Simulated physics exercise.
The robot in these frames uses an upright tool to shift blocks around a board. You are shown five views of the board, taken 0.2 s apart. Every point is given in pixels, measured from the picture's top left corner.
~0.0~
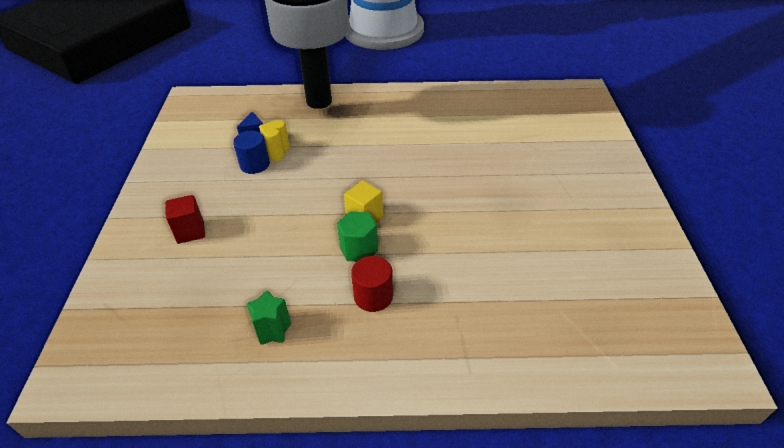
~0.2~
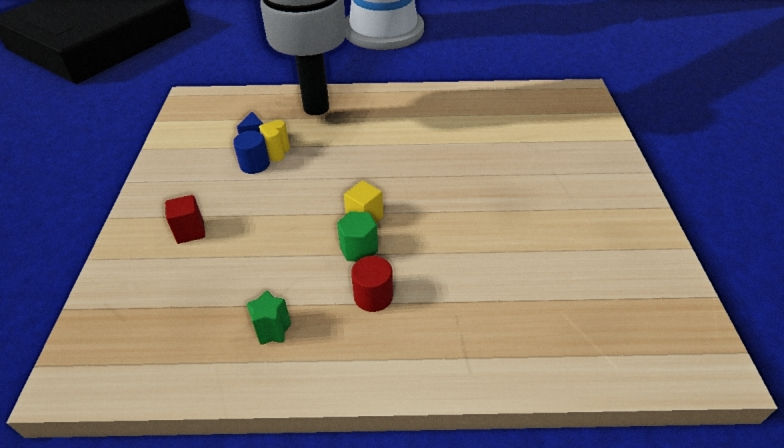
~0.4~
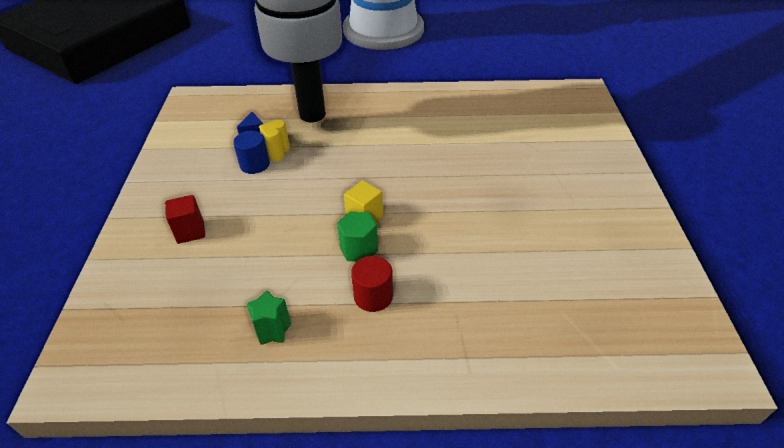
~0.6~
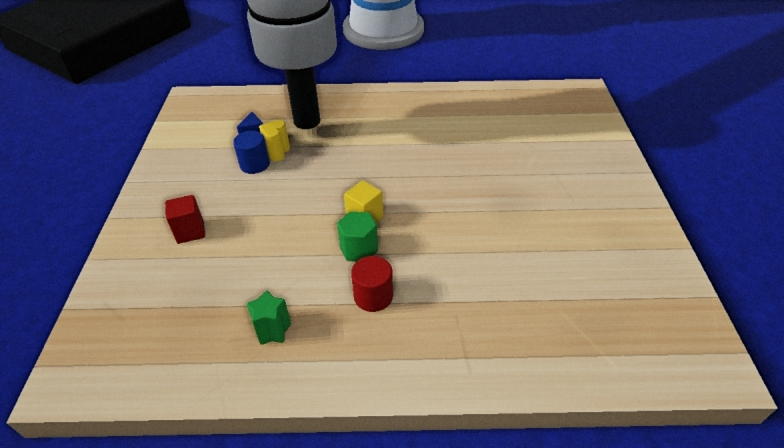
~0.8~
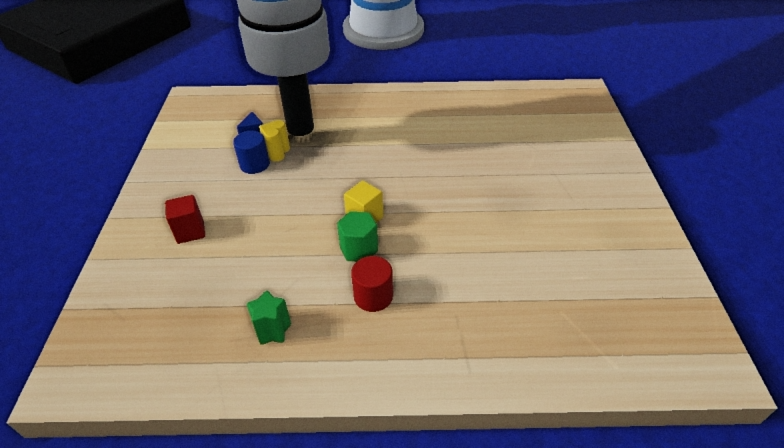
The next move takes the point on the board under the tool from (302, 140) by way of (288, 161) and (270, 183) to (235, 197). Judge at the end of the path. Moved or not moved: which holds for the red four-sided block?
If the tool follows that path, the red four-sided block stays in its place.
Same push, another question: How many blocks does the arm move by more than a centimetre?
Two.
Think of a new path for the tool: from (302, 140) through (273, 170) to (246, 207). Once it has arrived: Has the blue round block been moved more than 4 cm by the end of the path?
Going by the path, yes.
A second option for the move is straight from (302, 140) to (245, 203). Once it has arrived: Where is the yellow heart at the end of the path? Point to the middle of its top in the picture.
Its top middle: (209, 172).
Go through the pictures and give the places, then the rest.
The first picture shows tool tip (319, 102); block tops, red four-sided block (180, 206); blue round block (248, 139); yellow heart (272, 127).
The second picture shows tool (317, 109); blocks unchanged.
The third picture shows tool (313, 115); blocks unchanged.
The fourth picture shows tool (307, 122); blocks unchanged.
The fifth picture shows tool (301, 129); red four-sided block (180, 206); blue round block (248, 139); yellow heart (272, 127).
What follows on the original path. One third of the way, tool (285, 150); blue round block (237, 143); yellow heart (261, 131).
Two thirds of the way, tool (267, 172); blue round block (236, 143); yellow heart (260, 132).
At the end, tool (231, 186); red four-sided block in place; blue round block (236, 143); yellow heart (260, 132).
